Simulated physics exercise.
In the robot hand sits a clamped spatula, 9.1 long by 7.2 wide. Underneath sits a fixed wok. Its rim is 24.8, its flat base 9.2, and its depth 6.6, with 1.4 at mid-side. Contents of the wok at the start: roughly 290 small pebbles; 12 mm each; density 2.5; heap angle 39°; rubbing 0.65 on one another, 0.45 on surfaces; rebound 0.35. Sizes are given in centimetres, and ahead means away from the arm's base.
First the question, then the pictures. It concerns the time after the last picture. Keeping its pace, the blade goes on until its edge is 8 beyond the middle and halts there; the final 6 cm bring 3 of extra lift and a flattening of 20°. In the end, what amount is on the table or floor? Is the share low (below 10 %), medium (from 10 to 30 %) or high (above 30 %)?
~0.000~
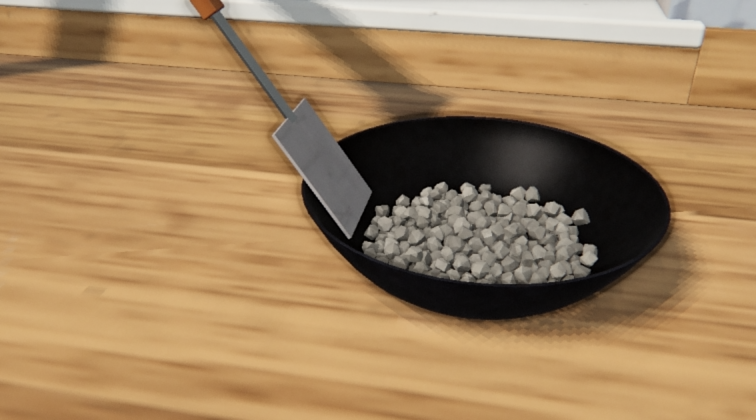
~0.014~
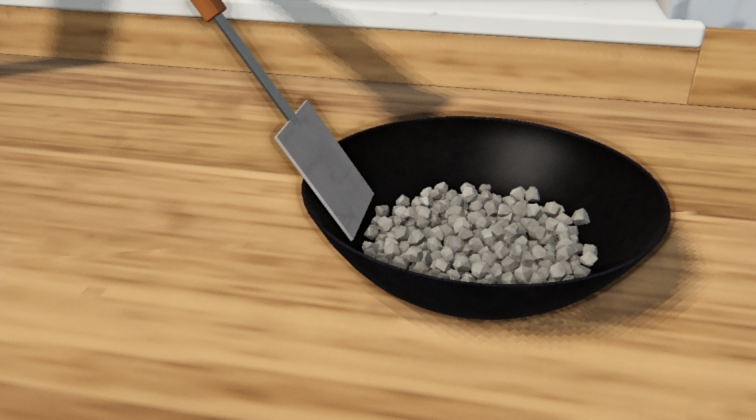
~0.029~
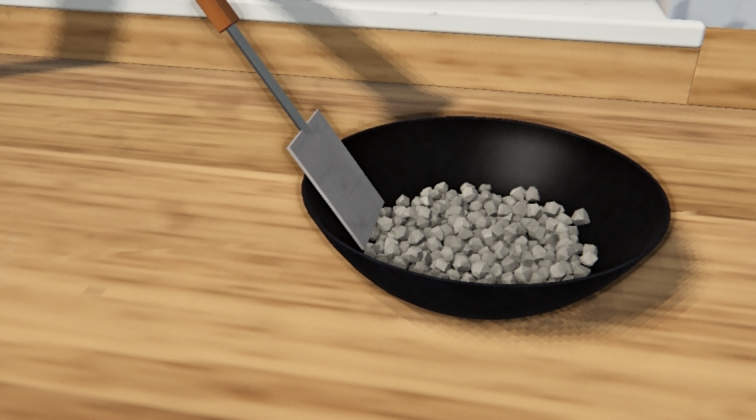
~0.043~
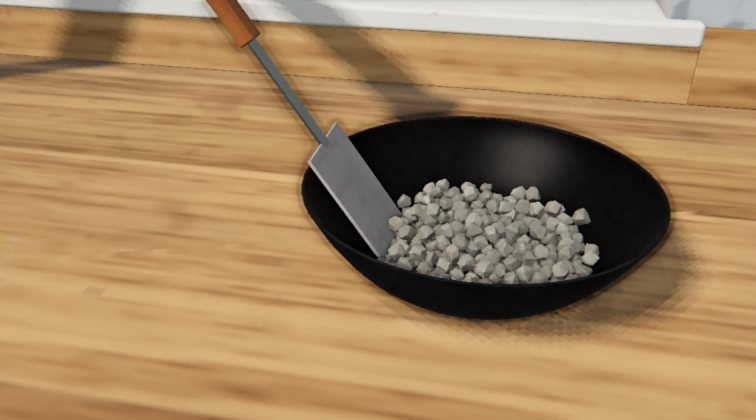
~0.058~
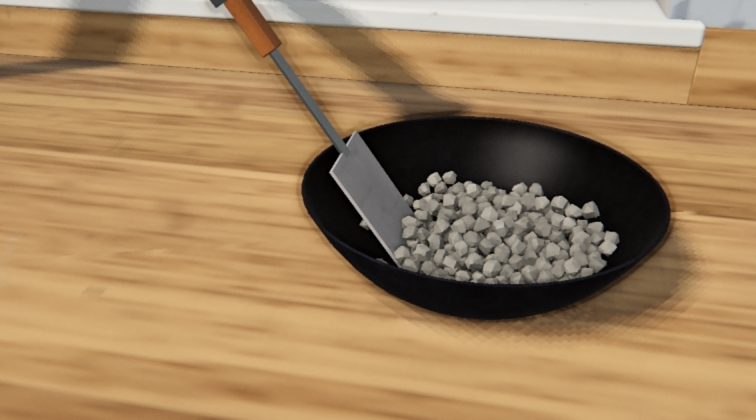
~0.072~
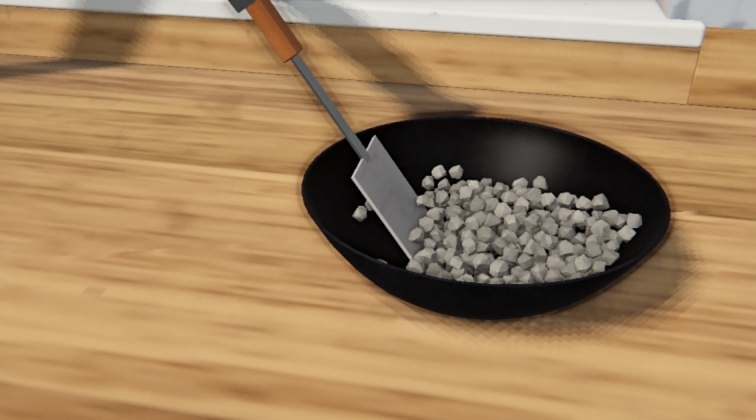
The share is high, above 30 %.
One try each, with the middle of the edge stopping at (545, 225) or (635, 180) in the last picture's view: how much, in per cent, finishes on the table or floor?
First try roughly 5 percent, second roughly 50 percent.
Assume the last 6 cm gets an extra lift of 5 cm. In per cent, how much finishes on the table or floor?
Roughly 25 percent of it.
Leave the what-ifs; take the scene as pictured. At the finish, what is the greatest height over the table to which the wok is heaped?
Peak at rest, approximately 6.0 centimetres.
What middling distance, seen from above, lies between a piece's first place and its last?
Distance: Near 8 cm.
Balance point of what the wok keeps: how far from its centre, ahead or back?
Forward offset: Roughly 3.5 cm.
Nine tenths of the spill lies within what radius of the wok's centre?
Roughly 35 cm.
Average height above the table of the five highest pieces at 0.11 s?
They are some 7 cm up.
After 0.11 s, sloping 55°, highest piece 8 above the table; 293 in the wok.
After 0.14 s, sloping 48°, highest piece 11 above the table; 290 in the wok, 3 on the blade or in flight.
After 0.36 s, sloping 35°, highest piece 15 above the table; 181 in the wok, 28 on the table or floor, 84 on the blade or in flight.
After 1.41 s, sloping 35°, highest piece 7 above the table; 181 in the wok, 112 on the table or floor.
At rest, 181 in the wok, 112 on the table or floor. That is 38 % on the table or floor.
